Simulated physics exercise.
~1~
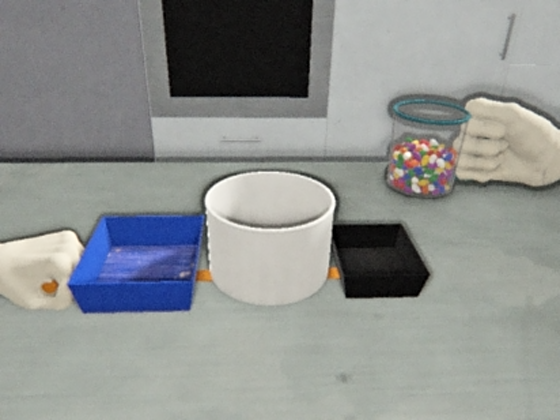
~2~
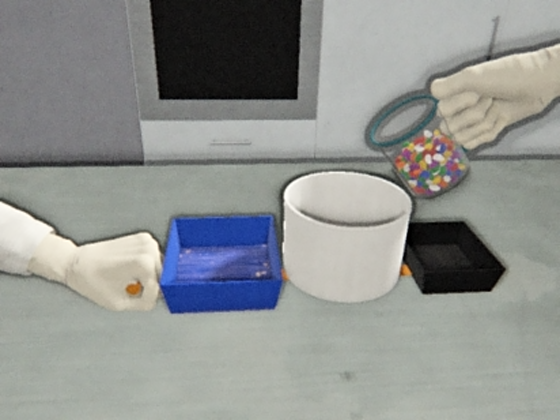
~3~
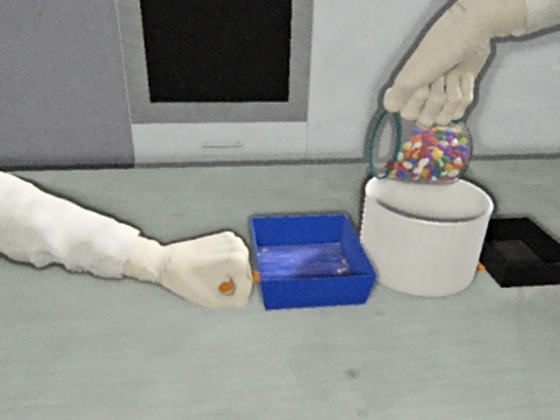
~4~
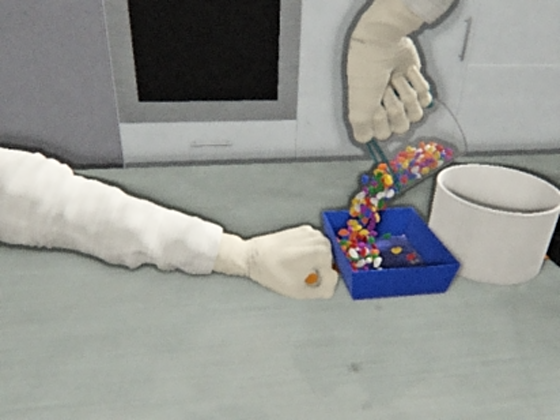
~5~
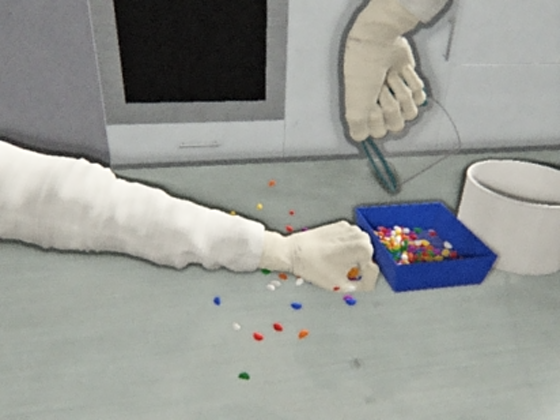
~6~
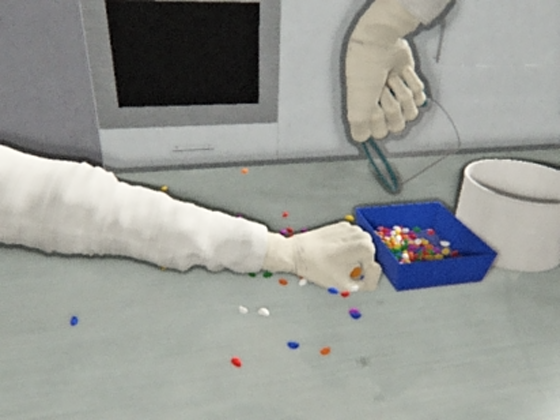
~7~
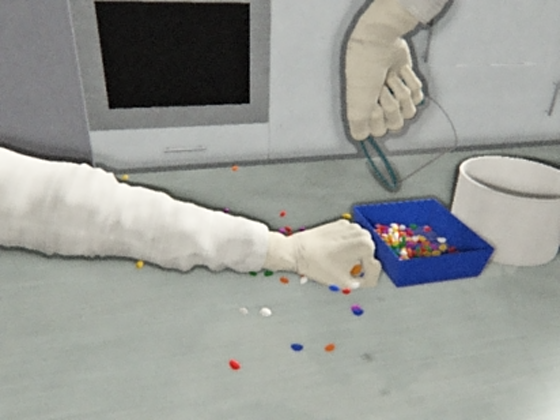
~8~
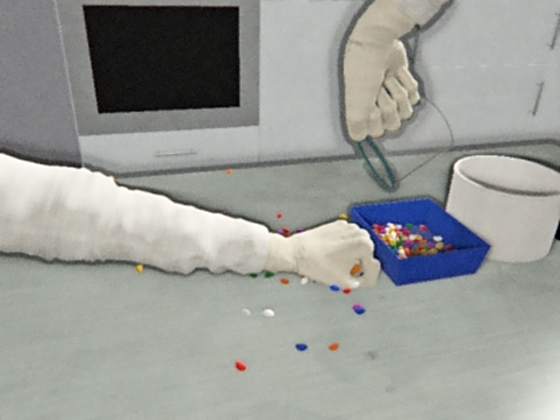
A gloved hand holds a clear cup of colourful jelly beans above a grey counter, seen from the front and slightly above, with a dark-windowed appliance behind. Below sit a blue tin on the left, a white pot in the middle and a black tin on the right, joined in a row. Another gloved hand at the left slides the row rightward while the cup tips steadily over. The beans pour out as the blue tin arrives underneath, and the row then stops. Most beans finish in the blue tin, while others scatter across the counter around the lower hand, leaving the pot beside the tin.
